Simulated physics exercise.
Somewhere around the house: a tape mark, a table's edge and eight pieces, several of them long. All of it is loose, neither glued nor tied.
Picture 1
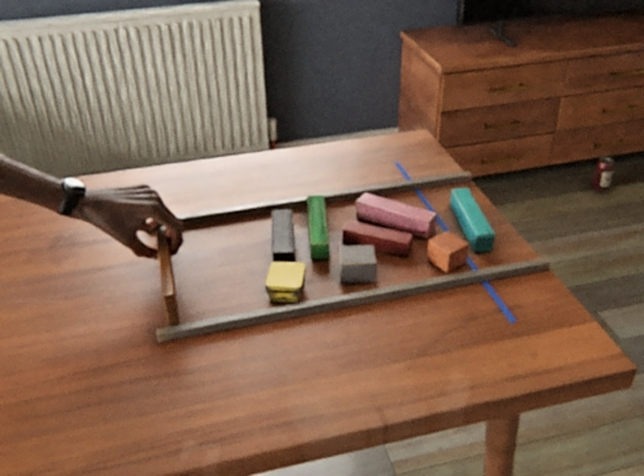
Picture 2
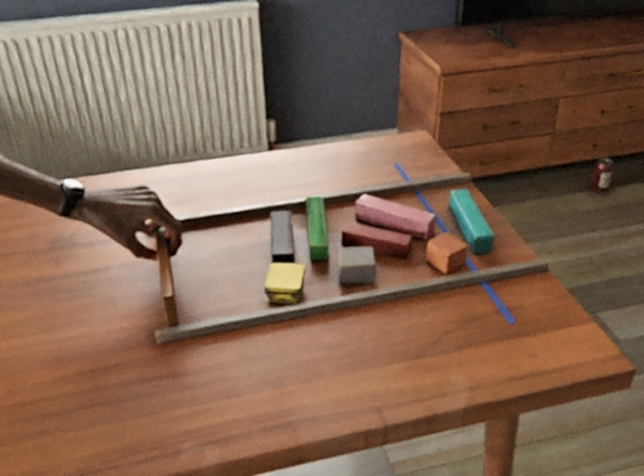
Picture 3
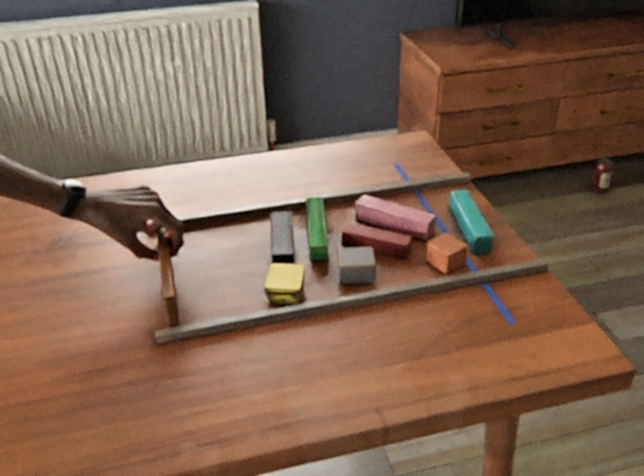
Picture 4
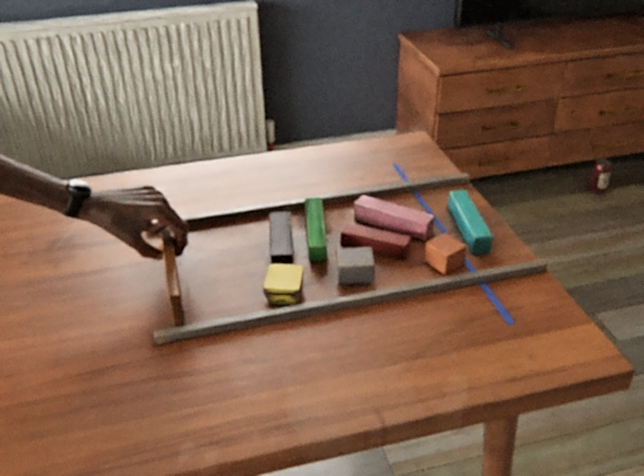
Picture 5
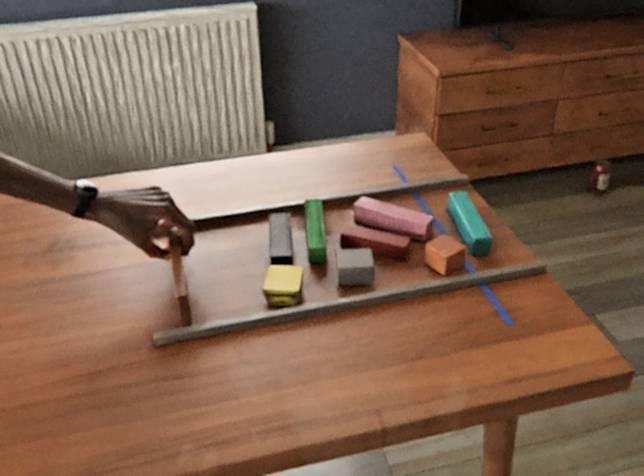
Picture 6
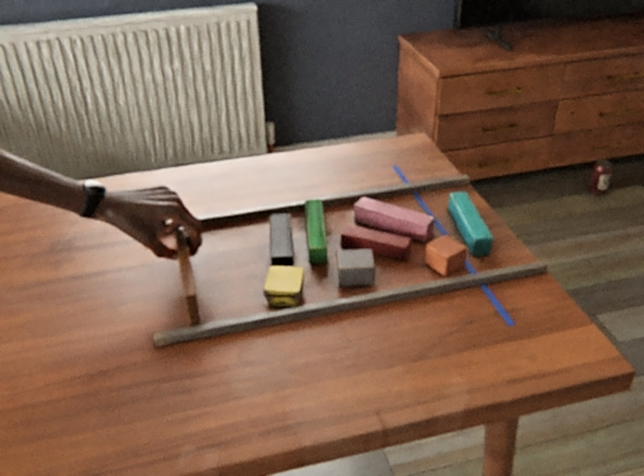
A hand wearing a dark watch held a small upright board on a wooden table, then slid it slightly right between two rails, while the colourful blocks near the blue tape stayed still.
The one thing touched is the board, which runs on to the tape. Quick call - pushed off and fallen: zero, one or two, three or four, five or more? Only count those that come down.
Call: One or two.
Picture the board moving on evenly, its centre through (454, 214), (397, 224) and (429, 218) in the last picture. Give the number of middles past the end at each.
That makes 4, 0, 1.
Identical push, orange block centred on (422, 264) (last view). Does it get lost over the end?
That orange block heads down.
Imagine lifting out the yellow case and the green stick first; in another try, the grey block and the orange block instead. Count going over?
The number fallen is 1, and in the other try 1.
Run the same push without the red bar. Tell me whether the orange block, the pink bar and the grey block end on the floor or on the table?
Orange block: Is gone; pink bar: Is still there; grey block: Is still there.
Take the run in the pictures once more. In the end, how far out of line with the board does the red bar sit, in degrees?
About 25° out of line.
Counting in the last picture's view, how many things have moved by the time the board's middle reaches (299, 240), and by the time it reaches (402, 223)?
First 4, then 8.
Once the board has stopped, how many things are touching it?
The count in contact is 2.
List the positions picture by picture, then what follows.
Turquoise stick (471, 219); orange block (448, 252); pink bar (395, 216); board (165, 258); tape (445, 229), in the first frame.
Orange block (447, 253); grey block (356, 265), in the second frame.
Pink bar (395, 217); black bar (282, 239), in the third frame.
Turquoise stick (469, 221); yellow case (284, 285), in the fourth frame.
Orange block (445, 255); red bar (375, 242), in the fifth frame.
Turquoise stick (469, 223); orange block (446, 255); pink bar (394, 219); board (185, 259); tape (444, 232), in the sixth frame.
Soon after, none off yet; turquoise stick at rest near (469, 223); orange block at rest near (446, 255); pink bar at rest near (394, 219).
Then, none off yet; turquoise stick at rest near (469, 223); orange block moved about its own width near (464, 255); pink bar moved a little near (423, 214).
At rest, the number that fall off is one or two; fallen, orange block and turquoise stick.
